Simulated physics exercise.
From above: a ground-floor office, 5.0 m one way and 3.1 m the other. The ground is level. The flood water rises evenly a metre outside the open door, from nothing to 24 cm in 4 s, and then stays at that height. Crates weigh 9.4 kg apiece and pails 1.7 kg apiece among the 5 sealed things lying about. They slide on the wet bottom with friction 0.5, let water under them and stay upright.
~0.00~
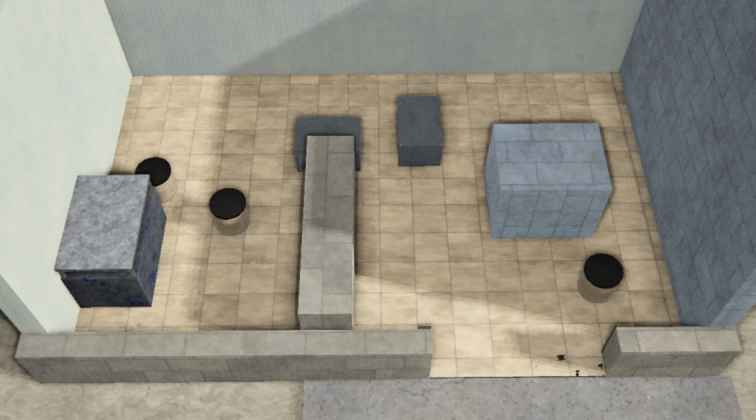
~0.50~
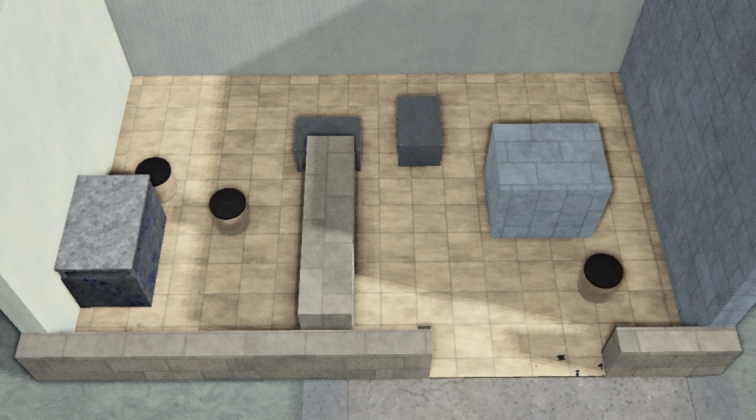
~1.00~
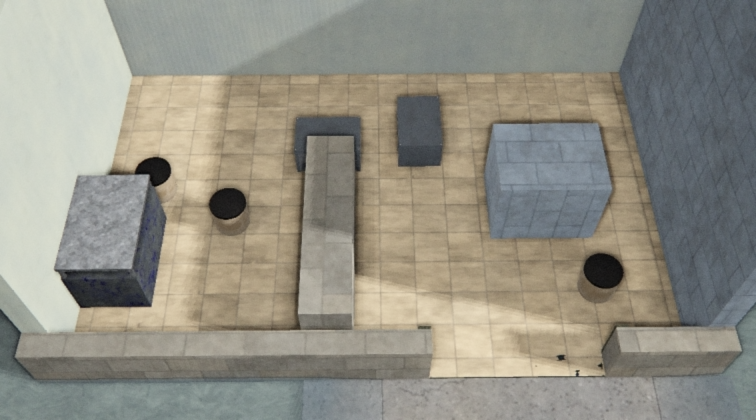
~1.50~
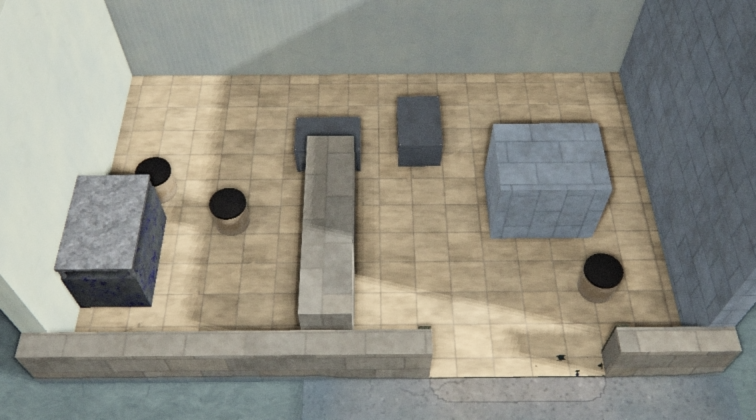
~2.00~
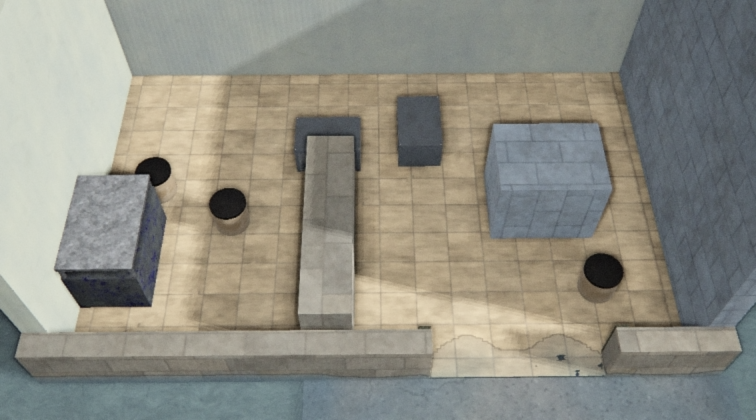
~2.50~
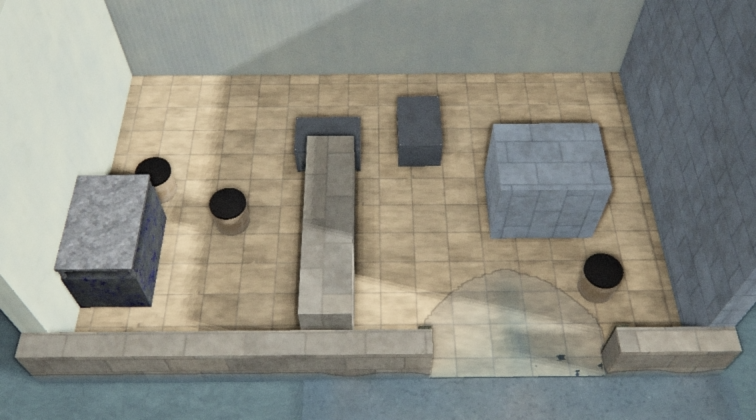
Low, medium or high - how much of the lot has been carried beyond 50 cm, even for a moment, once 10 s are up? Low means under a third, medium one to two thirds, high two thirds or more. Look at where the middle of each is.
High.
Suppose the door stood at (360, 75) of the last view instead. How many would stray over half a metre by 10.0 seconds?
Result: 5 of them.
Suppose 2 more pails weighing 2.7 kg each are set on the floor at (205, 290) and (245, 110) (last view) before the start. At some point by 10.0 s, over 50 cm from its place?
Inside the limit, then above the limit.
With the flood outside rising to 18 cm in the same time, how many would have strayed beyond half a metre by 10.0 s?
With that change, 3 of them.
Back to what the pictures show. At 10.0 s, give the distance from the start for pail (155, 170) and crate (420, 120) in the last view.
First 140 cm, then 50 cm.
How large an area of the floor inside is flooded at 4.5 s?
The covered patch comes to about 5.5 m2.
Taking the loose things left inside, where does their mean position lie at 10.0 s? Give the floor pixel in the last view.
Close to pixel (364, 228).
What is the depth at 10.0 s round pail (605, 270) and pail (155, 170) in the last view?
14 and 2 cm.
After 3.5 s 0 of 5 are over 50 cm from their spots; 0 afloat.
After 4.5 s 0 of 5 are over 50 cm from their spots; 1 afloat.
After 7.0 s 2 of 5 are over 50 cm from their spots; 2 afloat.
After 10.0 s 4 of 5 are over 50 cm from their spots, and 5 have been at some point; 4 afloat.
